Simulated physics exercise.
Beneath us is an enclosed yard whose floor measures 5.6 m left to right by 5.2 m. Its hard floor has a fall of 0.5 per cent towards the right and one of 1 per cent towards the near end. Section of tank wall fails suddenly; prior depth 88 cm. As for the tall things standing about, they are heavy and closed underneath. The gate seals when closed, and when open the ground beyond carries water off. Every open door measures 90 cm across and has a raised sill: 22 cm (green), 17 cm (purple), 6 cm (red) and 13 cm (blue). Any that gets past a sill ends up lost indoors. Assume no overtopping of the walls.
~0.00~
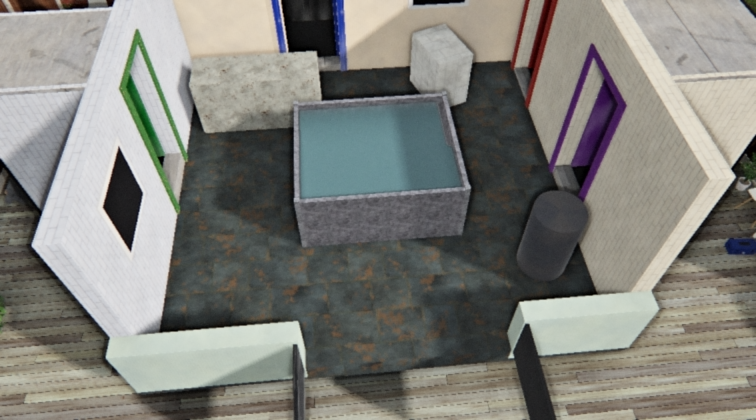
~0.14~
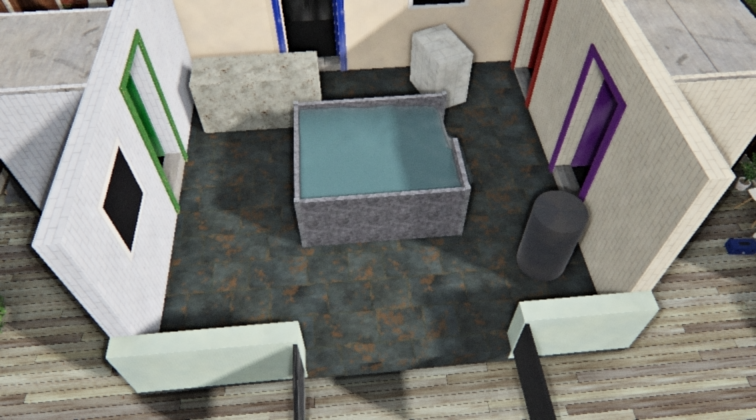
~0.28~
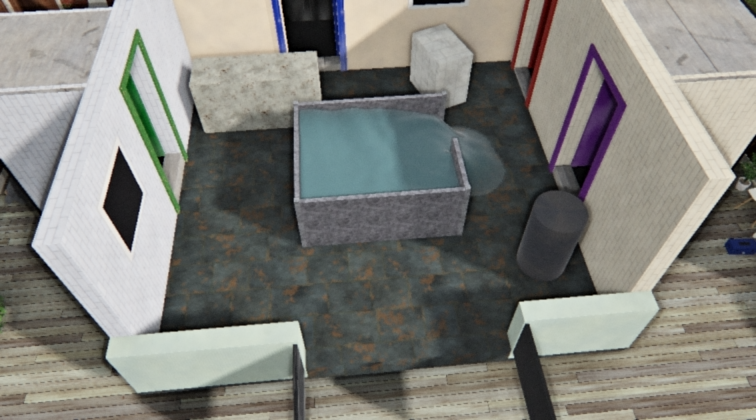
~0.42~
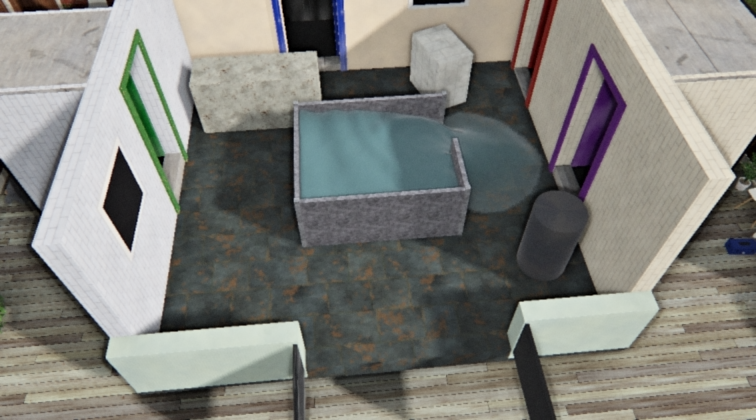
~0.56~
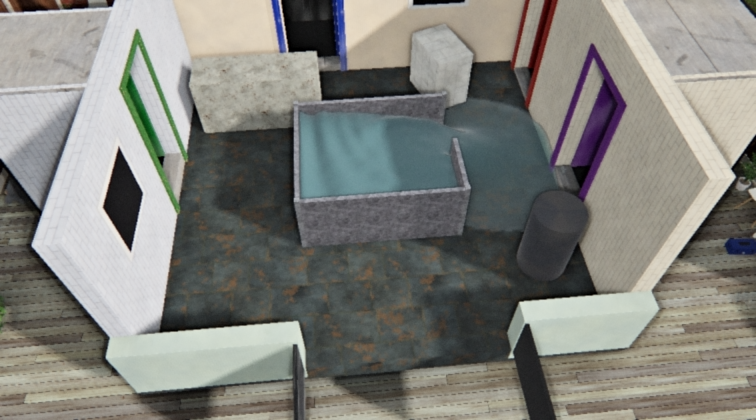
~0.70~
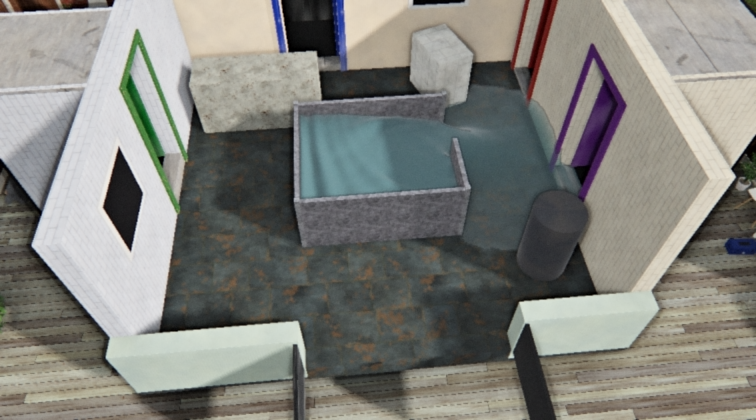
Raised stone tank opening at its right wall, water pouring through the gap and spreading across the dark floor around the purple-framed doorway.
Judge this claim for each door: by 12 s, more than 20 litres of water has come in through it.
Verdicts: The green door, false; the purple door, true; the red door, true; the blue door, false.
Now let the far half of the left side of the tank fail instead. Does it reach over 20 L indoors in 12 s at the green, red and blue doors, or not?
Result: Green limit passed, red limit passed, blue limit not passed.
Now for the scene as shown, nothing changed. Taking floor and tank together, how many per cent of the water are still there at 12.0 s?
Remaining: Roughly 70 %.
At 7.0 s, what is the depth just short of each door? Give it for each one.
In centimetres, the green door has 9, the purple door 17, the red door 13 and the blue door 8.
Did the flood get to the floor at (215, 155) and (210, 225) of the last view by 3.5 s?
Untouched, untouched.
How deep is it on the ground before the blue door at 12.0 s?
It's some 7.5 centimetres deep.
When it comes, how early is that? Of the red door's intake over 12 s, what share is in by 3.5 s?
Around 50 percent.
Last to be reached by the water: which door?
The answer is the green door.
After 1.4 s water covers 25 % of the floor and is deepest (56 cm) near (510, 61); green door not reached, purple door 32 cm at the sill, 38 L in, red door 22 cm at the sill, 21 L in, blue door not reached.
After 2.2 s water covers 35 % of the floor and is deepest (44 cm) near (513, 67); green door not reached, purple door 29 cm at the sill, 106 L in, red door 27 cm at the sill, 96 L in, blue door not reached.
After 3.5 s water covers 65 % of the floor and is deepest (35 cm) near (539, 139); green door not reached, purple door 22 cm at the sill, 155 L in, red door 25 cm at the sill, 228 L in, blue door 4 cm at the sill, 0 L in.
After 7.0 s water covers 95 % of the floor and is deepest (23 cm) near (608, 323); green door 9 cm at the sill, 0 L in, purple door 17 cm at the sill, 183 L in, red door 13 cm at the sill, 400 L in, blue door 8 cm at the sill, 0 L in.
After 12.0 s water covers 95 % of the floor and is deepest (14 cm) near (608, 323); green door 10 cm at the sill, 0 L in, purple door 11 cm at the sill, 184 L in, red door 8 cm at the sill, 460 L in, blue door 7 cm at the sill, 0 L in.
